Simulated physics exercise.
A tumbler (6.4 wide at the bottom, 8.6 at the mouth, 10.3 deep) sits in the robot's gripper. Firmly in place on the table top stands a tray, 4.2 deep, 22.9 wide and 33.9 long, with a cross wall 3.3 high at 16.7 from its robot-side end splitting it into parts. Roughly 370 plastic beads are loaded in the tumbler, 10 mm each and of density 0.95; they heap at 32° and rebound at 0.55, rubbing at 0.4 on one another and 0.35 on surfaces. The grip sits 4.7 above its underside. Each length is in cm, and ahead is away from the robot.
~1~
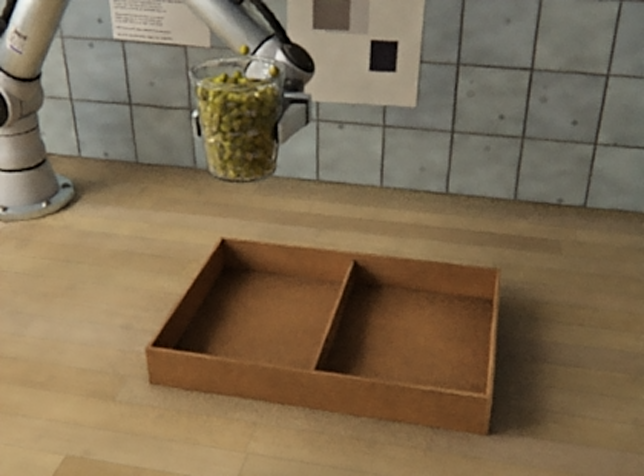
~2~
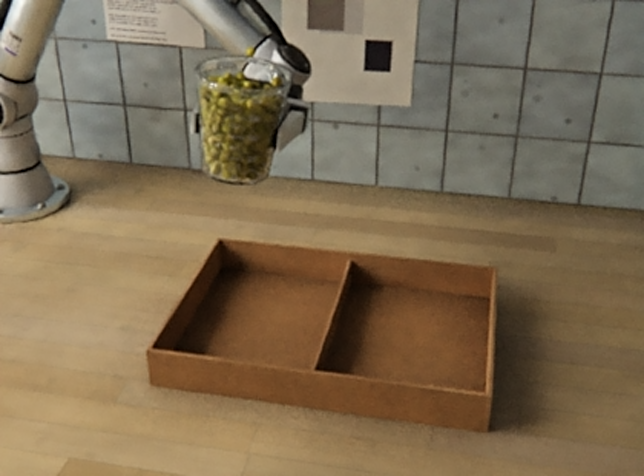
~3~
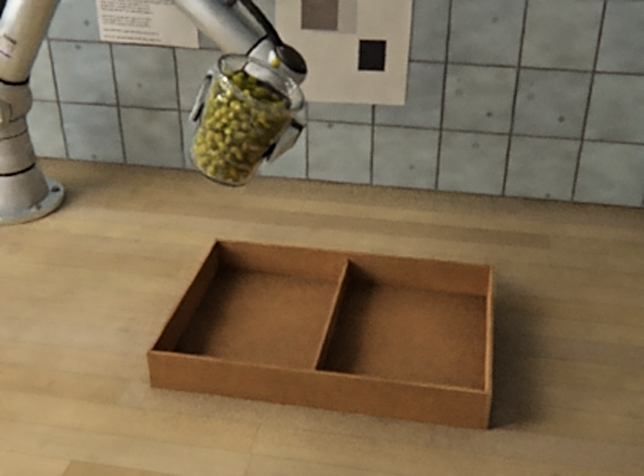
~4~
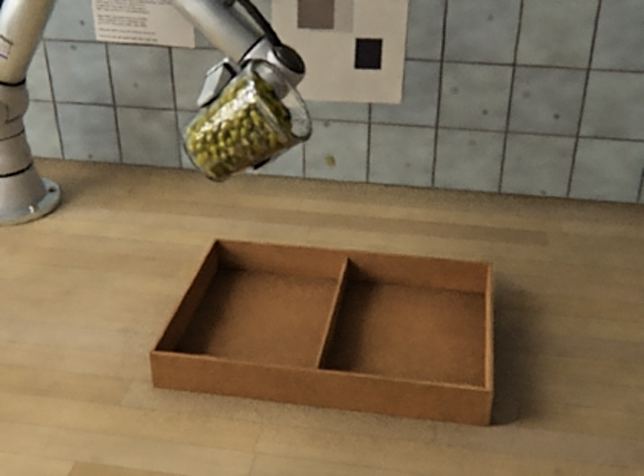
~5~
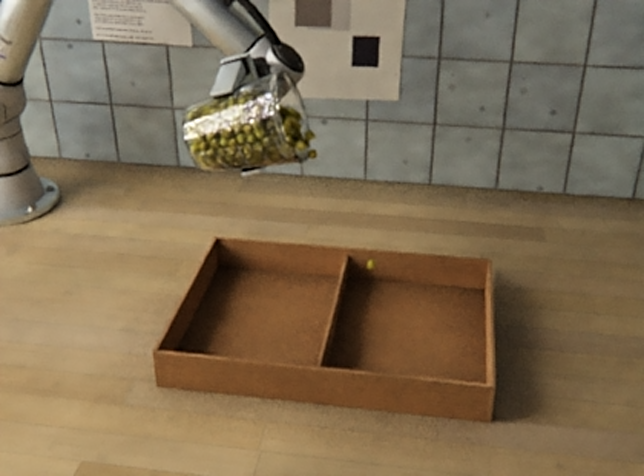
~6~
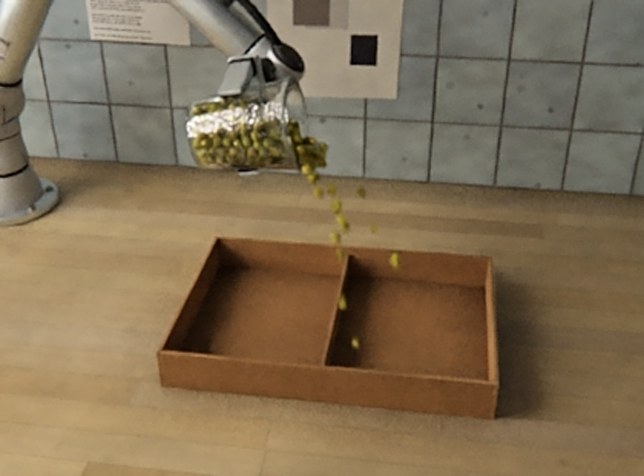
On a wooden table by a tiled wall, a robot arm tilted a clear cup of green beads rightward above a divided brown tray, and after one bead dropped, a thin stream poured out.
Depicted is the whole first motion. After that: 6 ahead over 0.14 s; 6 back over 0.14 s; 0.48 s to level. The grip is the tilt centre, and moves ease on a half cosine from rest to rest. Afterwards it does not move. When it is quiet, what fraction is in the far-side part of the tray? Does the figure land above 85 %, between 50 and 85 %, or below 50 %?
The figure lands between 50 and 85 %.
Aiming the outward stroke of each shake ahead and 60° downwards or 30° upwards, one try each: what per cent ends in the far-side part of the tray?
It comes to around 25 per cent on the first try and around 80 per cent on the second.
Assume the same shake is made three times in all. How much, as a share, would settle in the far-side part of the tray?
It would come to about 80 %.
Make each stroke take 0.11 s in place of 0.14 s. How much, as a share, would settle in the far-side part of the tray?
Estimate: Near 70 per cent.
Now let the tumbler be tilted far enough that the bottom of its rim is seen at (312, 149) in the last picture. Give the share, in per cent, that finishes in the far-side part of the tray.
Around 35 per cent of it.
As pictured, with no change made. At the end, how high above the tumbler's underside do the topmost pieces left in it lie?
Roughly 5.0 centimetres.
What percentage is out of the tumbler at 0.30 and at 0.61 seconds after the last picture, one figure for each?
Estimates in order: Close to 70, close to 75.
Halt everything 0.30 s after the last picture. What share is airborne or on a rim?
About 57 per cent.
Then, 0.30 s after the last picture, tilted 80° forward, highest piece 24 above the table; 107 in the tumbler, 50 in the far-side part, 3 in the robot-side part, 214 in flight or on a rim.
Then, 0.61 s after the last picture, tilted 18° forward, highest piece 28 above the table; 249 in the far-side part, 91 in the tumbler, 23 in the robot-side part, 7 on the table or floor, 4 in flight or on a rim.
Then, 0.96 s after the last picture, level, highest piece 25 above the table; 251 in the far-side part, 91 in the tumbler, 23 in the robot-side part, 9 on the table or floor.
Then, 2.01 s after the last picture, level, highest piece 25 above the table; 251 in the far-side part, 91 in the tumbler, 23 in the robot-side part, 9 on the table or floor.
Final count, 251 in the far-side part, 91 in the tumbler, 23 in the robot-side part, 9 on the table or floor. That is 67 % in the far-side part of the tray.
